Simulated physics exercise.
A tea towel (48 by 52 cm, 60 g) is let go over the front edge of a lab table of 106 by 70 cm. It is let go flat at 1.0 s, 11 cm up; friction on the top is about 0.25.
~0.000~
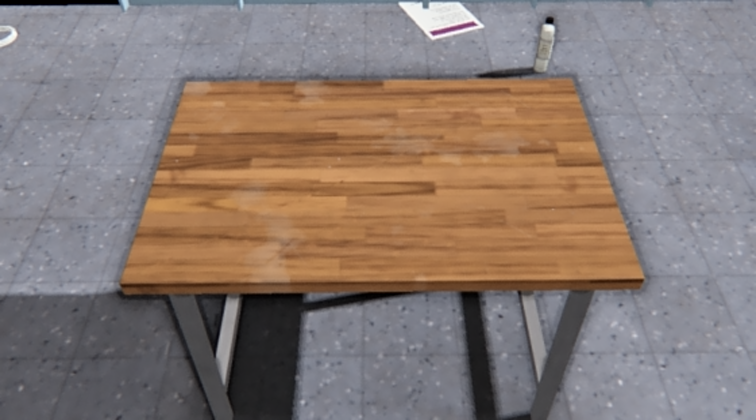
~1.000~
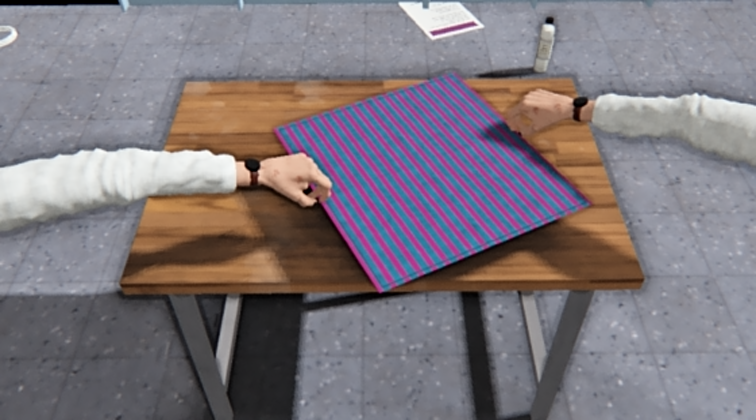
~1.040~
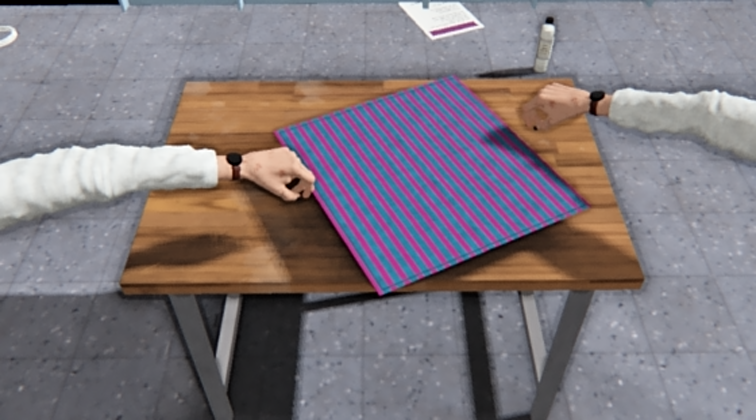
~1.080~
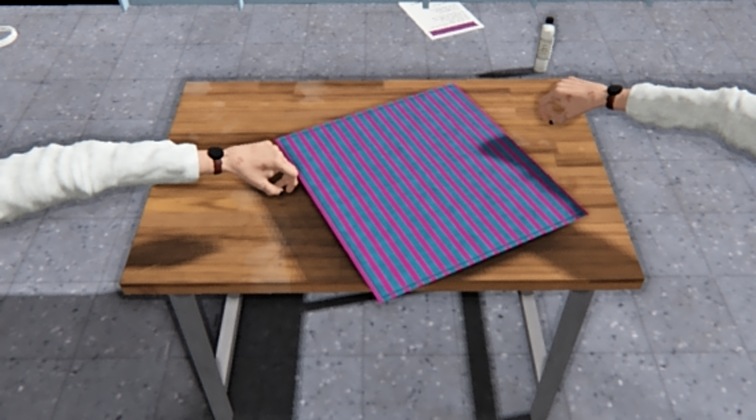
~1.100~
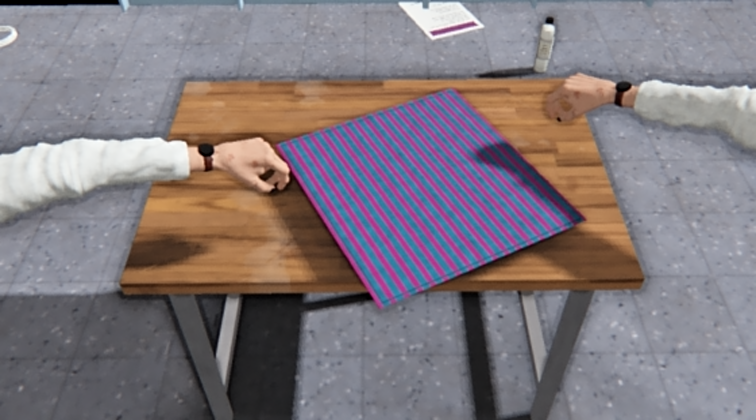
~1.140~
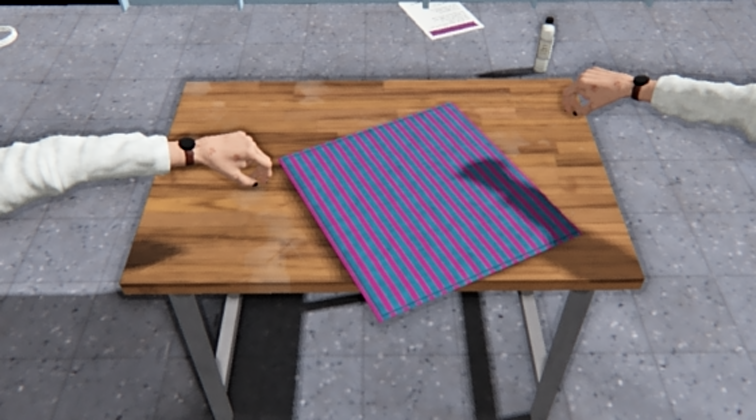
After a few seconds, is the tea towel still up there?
The tea towel stays on.
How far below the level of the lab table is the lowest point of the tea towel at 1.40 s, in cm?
About 10 cm.
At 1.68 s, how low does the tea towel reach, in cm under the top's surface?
Some 10 cm.
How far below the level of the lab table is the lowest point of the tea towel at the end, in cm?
About 10 cm.
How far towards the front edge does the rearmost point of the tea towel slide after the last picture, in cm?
About 0 cm.
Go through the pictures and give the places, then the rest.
In the first picture, shows, the bare lab table.
In the second picture, shows, tea towel corners (380, 293) (273, 129) (454, 73) (592, 204).
In the third picture, shows, tea towel corners (380, 295) (274, 132).
In the fourth picture, shows, tea towel corners (380, 303) (275, 140).
In the fifth picture, shows, tea towel corners (380, 309) (276, 146).
In the sixth picture, shows, tea towel corners (380, 323) (278, 160) (451, 103) (582, 235).
After 1.4 s, 90 % of the tea towel is still over the top.
After 1.7 s, 90 % of the tea towel is still over the top.
After 1.9 s, 90 % of the tea towel is still over the top.
After 2.2 s, 90 % of the tea towel is still over the top.
After 4.4 s, 90 % of the tea towel is still over the top.
